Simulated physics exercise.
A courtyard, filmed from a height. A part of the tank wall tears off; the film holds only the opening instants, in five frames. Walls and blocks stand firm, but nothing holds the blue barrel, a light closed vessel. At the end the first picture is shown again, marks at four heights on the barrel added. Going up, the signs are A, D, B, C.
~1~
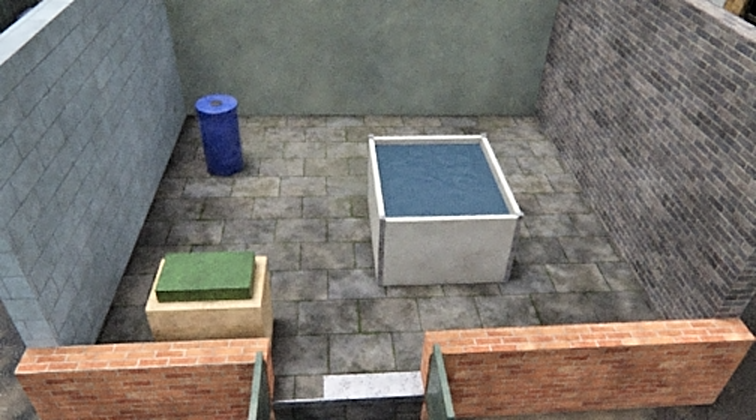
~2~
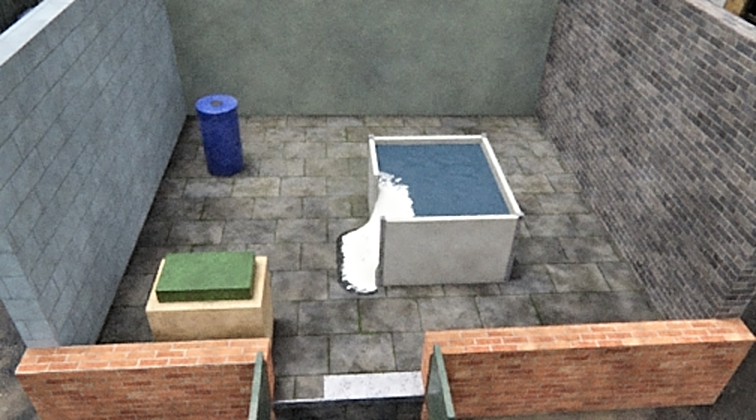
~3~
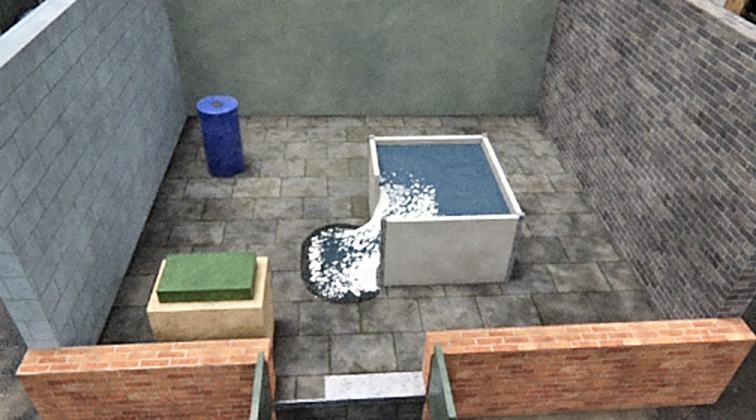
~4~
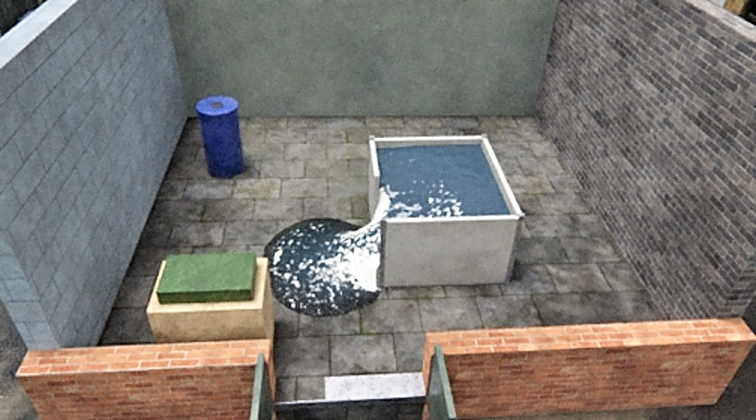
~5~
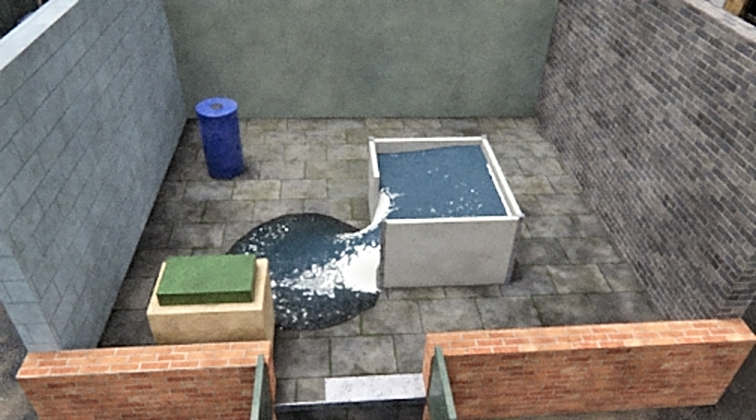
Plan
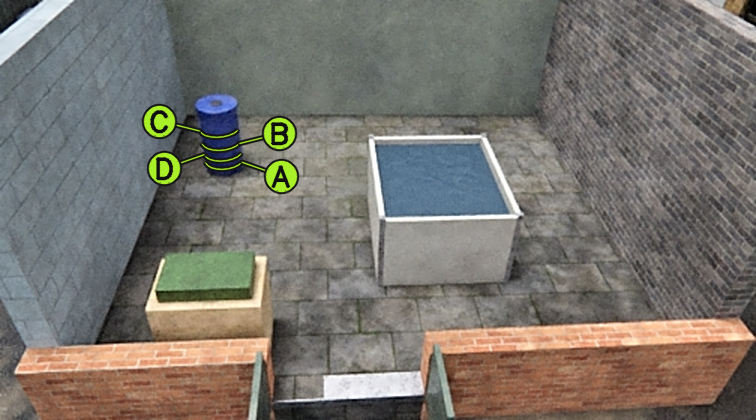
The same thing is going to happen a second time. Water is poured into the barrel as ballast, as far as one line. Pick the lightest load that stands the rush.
Take D.
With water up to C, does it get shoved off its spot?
No, not at all.
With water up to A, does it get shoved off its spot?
Yes, it does.
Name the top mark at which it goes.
Mark A.
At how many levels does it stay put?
Three of the four.
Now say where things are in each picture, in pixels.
Lid of the blue barrel at (216, 104); tank full, its middle at (438, 180); open gate at (348, 338).
Water covers 1 % of the ground and is seen nearest the barrel at (350, 235).
Water covers 3 % of the ground and is seen nearest the barrel at (333, 228).
Water covers 6 % of the ground and is seen nearest the barrel at (317, 231).
Lid of the blue barrel at (216, 107); water covers 9 % of the ground and is seen nearest the barrel at (300, 220).
On the marked copy, A at (222, 169); B at (219, 150); C at (216, 137); D at (220, 161); from the bottom up A, D, B, C.
If A is chosen, it is pushed about its own width away.
If B is chosen, it does not move.
If C is chosen, it does not move.
If D is chosen, it does not move.
